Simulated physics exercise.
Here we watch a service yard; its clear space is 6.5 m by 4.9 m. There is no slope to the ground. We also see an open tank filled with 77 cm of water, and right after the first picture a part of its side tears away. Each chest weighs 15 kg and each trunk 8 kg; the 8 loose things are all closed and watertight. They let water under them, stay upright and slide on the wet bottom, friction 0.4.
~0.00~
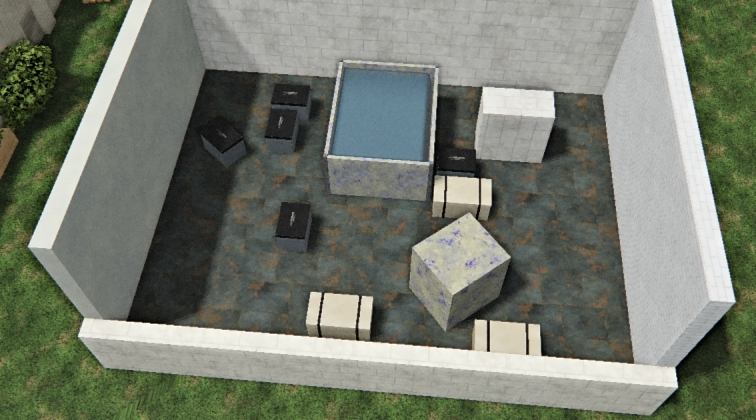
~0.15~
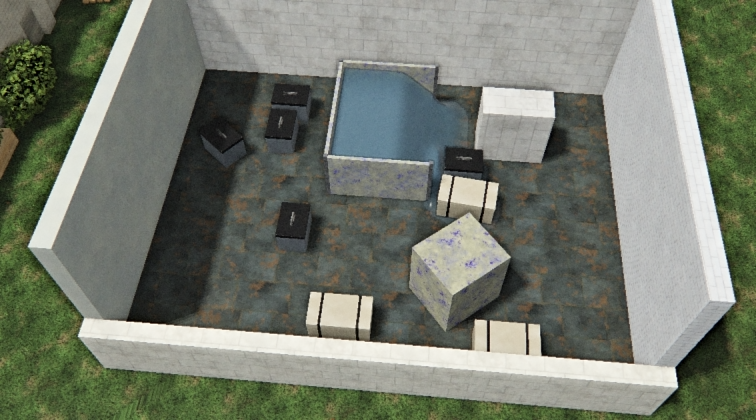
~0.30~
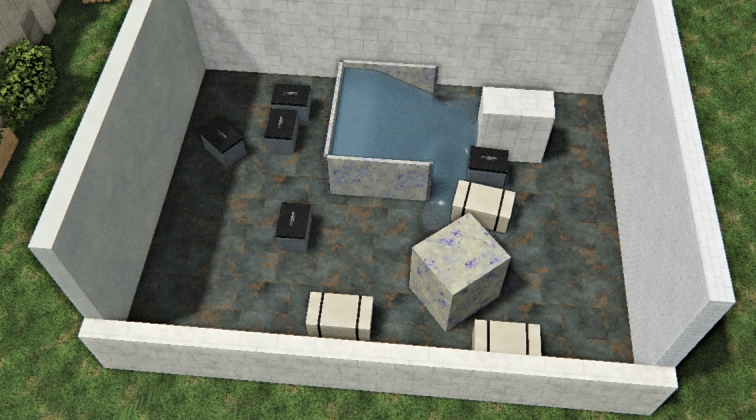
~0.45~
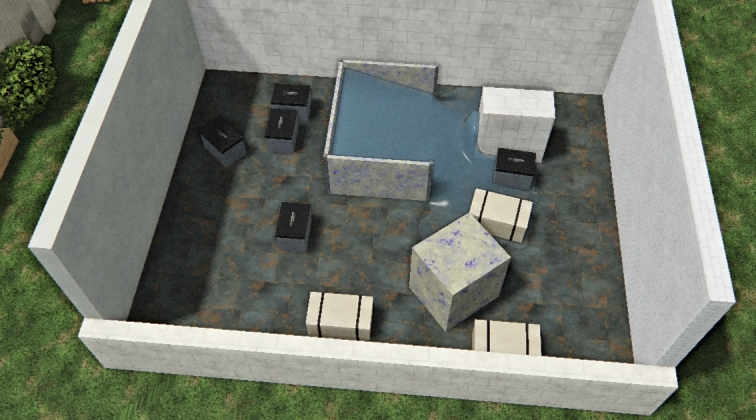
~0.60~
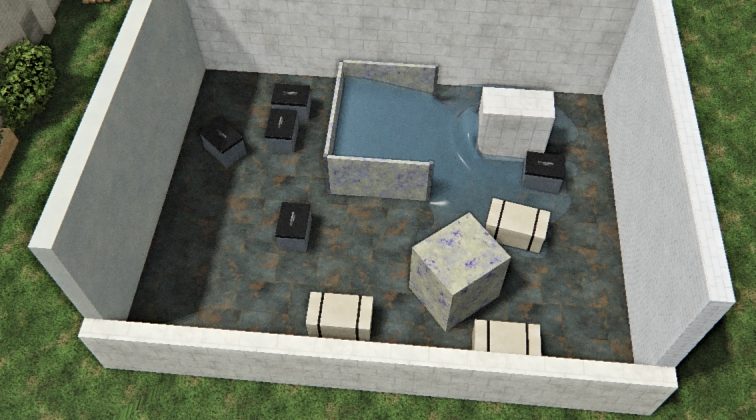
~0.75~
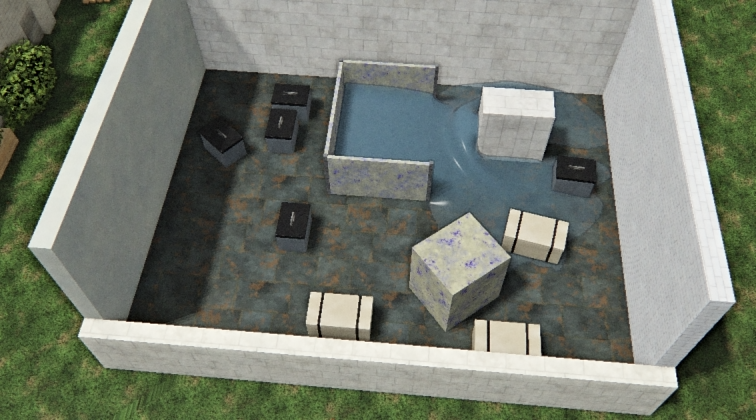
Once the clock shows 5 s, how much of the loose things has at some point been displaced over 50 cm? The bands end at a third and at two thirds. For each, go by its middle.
Middle band.
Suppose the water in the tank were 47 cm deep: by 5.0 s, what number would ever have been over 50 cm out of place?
Then 3 of them.
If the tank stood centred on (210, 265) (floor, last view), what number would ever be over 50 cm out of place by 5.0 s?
Then the count would be 5.
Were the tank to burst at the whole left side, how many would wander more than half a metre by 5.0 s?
Then it comes to 6 of them.
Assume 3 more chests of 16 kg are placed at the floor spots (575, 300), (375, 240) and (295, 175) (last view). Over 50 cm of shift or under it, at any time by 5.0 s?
Note, in sequence: Over threshold; under threshold; under threshold.
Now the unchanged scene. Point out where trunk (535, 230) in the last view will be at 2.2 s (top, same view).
About (600, 338), give or take.
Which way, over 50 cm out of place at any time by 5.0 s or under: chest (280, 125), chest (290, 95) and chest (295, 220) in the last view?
One by one: Below the line; below the line; below the line.
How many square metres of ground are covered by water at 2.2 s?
At that time the wet patch spans about 15 m2.
After 1.1 s 2 of 8 are over 50 cm from their spots; 1 afloat.
After 2.2 s 2 of 8 are over 50 cm from their spots; 2 afloat.
After 3.5 s 3 of 8 are over 50 cm from their spots; 3 afloat.
After 5.0 s 4 of 8 are over 50 cm from their spots, and 4 have been at some point; 4 afloat.
